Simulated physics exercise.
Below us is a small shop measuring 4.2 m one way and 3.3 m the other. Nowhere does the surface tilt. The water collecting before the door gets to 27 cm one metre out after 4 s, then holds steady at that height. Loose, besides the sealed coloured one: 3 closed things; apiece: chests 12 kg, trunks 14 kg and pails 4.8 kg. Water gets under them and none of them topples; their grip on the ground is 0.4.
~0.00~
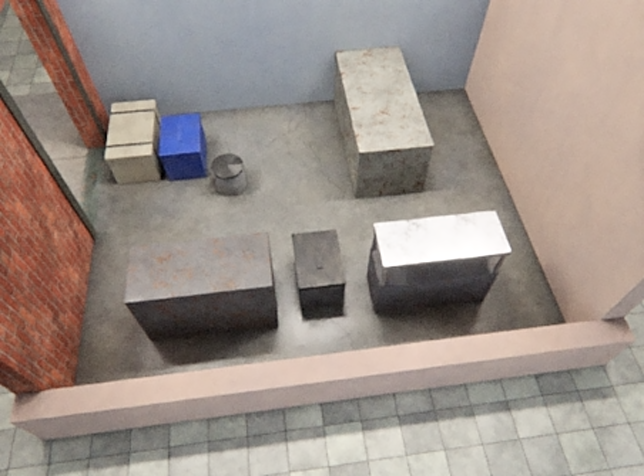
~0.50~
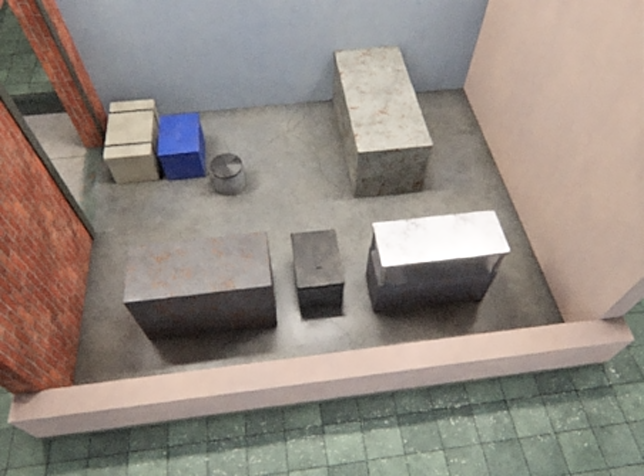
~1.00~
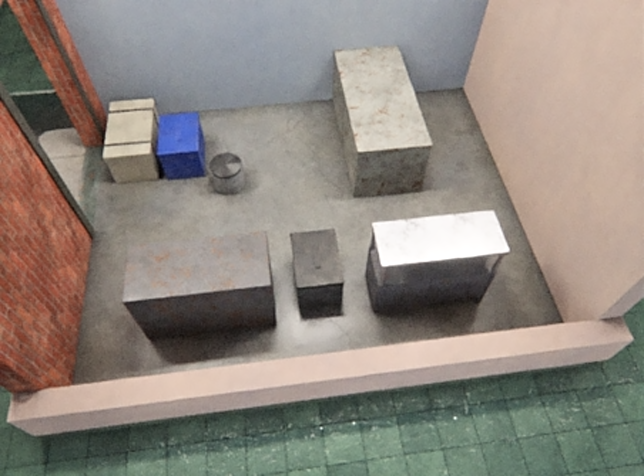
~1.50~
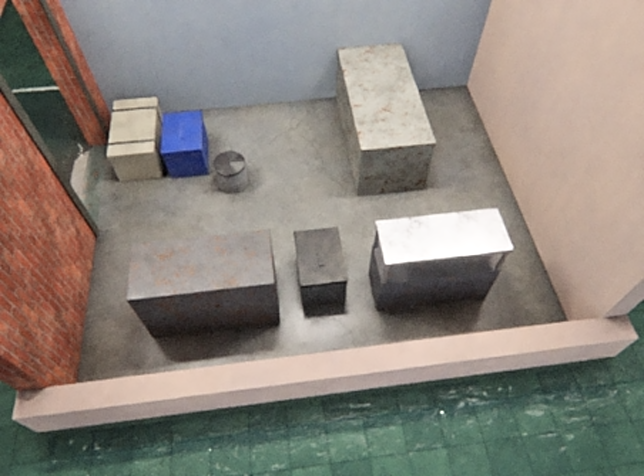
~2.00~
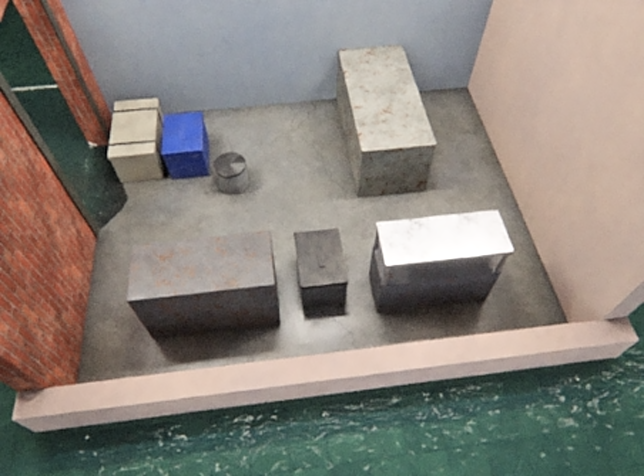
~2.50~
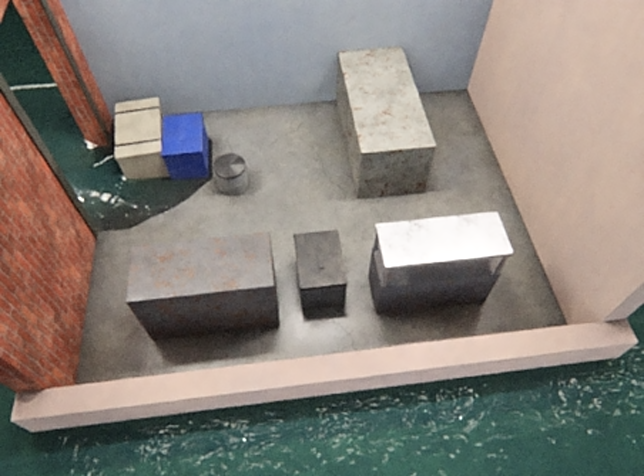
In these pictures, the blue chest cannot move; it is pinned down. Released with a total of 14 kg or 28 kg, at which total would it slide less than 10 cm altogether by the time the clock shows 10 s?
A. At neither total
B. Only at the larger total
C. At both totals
Option A: At neither total.
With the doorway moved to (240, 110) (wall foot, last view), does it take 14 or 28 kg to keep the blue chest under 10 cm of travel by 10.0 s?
In that case neither load is enough.
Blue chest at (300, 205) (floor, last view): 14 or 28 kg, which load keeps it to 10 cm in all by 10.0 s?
Here both come up short.
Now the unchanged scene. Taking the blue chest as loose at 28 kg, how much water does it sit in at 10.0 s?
Depth: Approx. 13 cm.
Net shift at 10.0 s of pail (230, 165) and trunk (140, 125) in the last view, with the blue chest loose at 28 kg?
250 cm and 200 cm respectively.
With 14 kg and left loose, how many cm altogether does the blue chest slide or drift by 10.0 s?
I'd say roughly 500 centimetres in all.
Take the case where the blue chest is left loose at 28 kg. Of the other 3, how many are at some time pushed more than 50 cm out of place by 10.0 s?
By my tally, 3.
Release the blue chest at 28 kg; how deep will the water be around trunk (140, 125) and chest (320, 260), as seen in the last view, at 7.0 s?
Roughly 14 and 6 cm.
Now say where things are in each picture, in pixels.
The blue chest at (180, 134) rests on the ground; 0.0 m2 under water; 0 of 4 have shifted, in the first frame.
The blue chest at (179, 133), on the bottom; water covers 0.0 m2; 0 of 4 have shifted, in the second frame.
The blue chest at (178, 133), on the bottom; 0.0 m2 under water; 0 of 4 have shifted, in the third frame.
The blue chest at (182, 131) rests on the ground; water covers 0.0 m2; 0 of 4 have shifted, in the fourth frame.
The blue chest at (183, 132) rests on the ground; water covers 0.2 m2; 0 of 4 have shifted, in the fifth frame.
The blue chest at (182, 133) rests on the ground; 0.6 m2 under water; 0 of 4 have shifted, in the sixth frame.
After 3.5 s the blue chest would be 20 cm from its start with 14 kg and 1 cm from its start with 28 kg; 6 cm of water round it then.
After 4.5 s the blue chest would be 111 cm from its start with 14 kg and 43 cm from its start with 28 kg; 7 cm of water round it then.
After 7.0 s the blue chest would be 149 cm from its start with 14 kg and 145 cm from its start with 28 kg; 20 cm of water round it then.
After 10.0 s the blue chest would be 310 cm from its start with 14 kg and 288 cm from its start with 28 kg; 13 cm of water round it then.
